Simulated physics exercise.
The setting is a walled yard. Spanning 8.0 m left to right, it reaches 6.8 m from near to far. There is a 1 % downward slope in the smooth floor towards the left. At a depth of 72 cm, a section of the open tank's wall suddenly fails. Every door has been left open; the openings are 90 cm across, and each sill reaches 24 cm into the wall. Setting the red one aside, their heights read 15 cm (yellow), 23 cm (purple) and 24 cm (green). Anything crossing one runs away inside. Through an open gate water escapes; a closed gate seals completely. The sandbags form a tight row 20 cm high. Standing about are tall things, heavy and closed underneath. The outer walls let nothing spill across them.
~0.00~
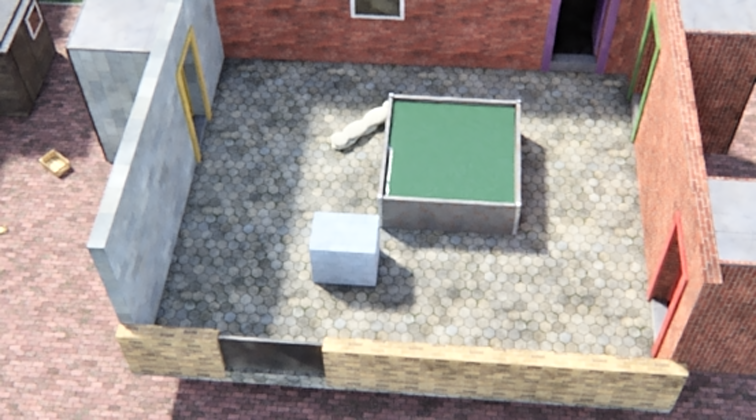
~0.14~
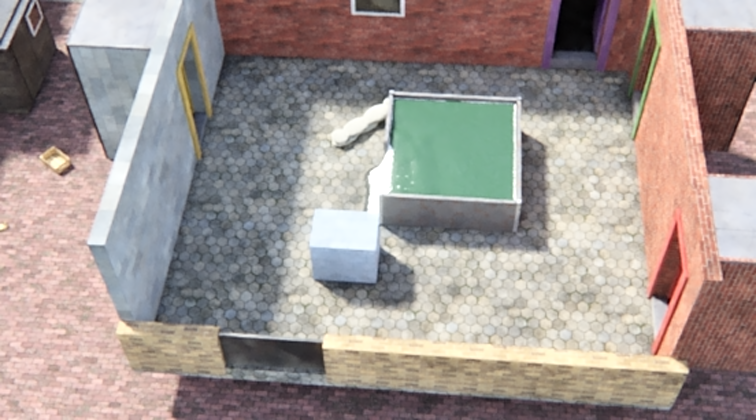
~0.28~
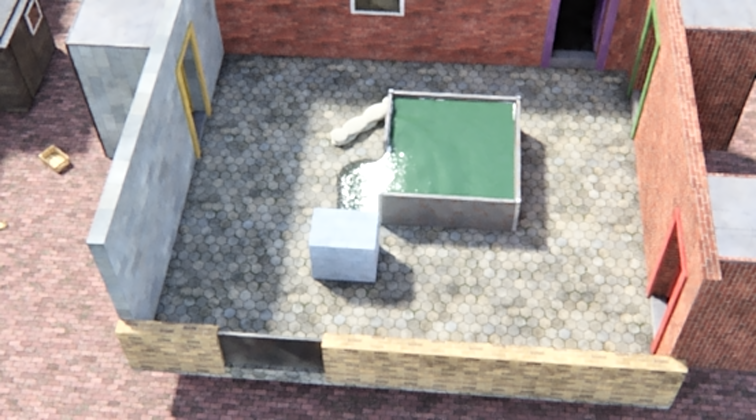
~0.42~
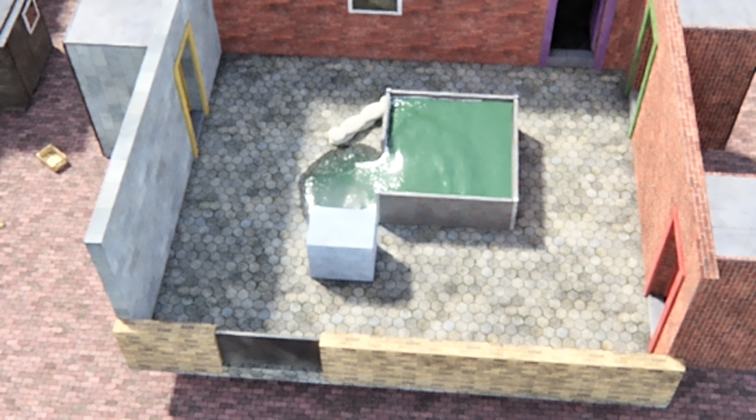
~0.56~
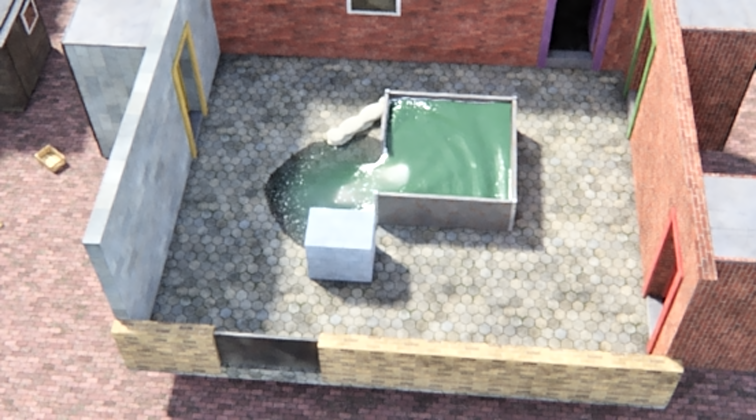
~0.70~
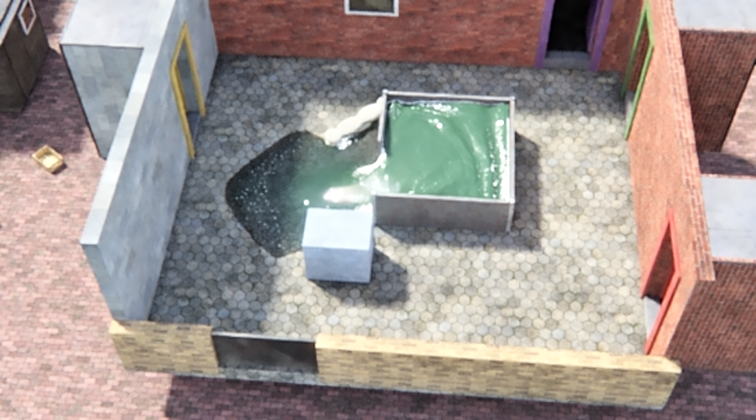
In a walled yard, green water pours from an open tank's left side and spreads leftward.
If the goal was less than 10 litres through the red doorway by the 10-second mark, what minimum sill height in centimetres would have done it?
A sill of about 7 cm would have done it.
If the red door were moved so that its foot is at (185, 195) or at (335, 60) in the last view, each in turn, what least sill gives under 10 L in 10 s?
You'd want roughly 31 cm there first, then roughly 6.0 cm.
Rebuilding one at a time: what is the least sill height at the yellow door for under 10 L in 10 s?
Roughly 22 cm at yellow.
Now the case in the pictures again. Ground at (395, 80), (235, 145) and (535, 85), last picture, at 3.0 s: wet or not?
1: Unwetted; 2: Awash; 3: Unwetted.
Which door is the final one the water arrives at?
That would be the green door.
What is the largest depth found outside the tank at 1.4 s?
Max depth: Near 44 cm.
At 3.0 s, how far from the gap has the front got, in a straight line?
Distance from gap: Approx. 4.8 m.
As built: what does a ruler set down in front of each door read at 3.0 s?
At the red door the depth is 0 cm, at yellow 24 cm, at purple 0 cm and at green 0 cm.
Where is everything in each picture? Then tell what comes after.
The first frame shows still water, 72 cm deep, in the open tank at (452, 151); the red door at (666, 291) is dry.
In the second frame, the gap is at (385, 188), the front 0.3 m out at (369, 177); the back of the open tank holds 72 cm.
In the third frame, the front is at (341, 182), 0.8 m from the gap at (385, 187); 1.0 m2 of floor is wet, 72 cm left at the back.
In the fourth frame, water pours out at (382, 187) and has run 1.4 m, to (304, 190); about 8 cm deep outside, 72 cm at the back.
In the fifth frame, water pours out at (381, 187) and has run 1.9 m, to (271, 197); about 6 cm deep outside, 71 cm at the back.
In the sixth frame, the front is at (229, 193), 2.7 m from the gap at (379, 188); 5.4 m2 of floor is wet, 63 cm left at the back; 4.7 m in a straight line remain to the red door at (659, 288).
After 1.4 s water covers 25 % of the floor, deepest (44 cm) near (373, 201); it has not reached the red door.
After 3.0 s water covers 35 % of the floor, deepest (39 cm) near (141, 349); it has not reached the red door.
After 10.0 s water covers 95 % of the floor, deepest (14 cm) near (216, 64); 9 cm at the red door, 0 litres in over its 13 cm sill.
At the red door as built, the water arrived by 6.4 s and peaked near 11 cm at 7.4 s.
With a sill of 6 cm, 19 litres would have come in within the 10 s; with 8 cm, 5 litres. So under 10 litres takes about 7 cm.
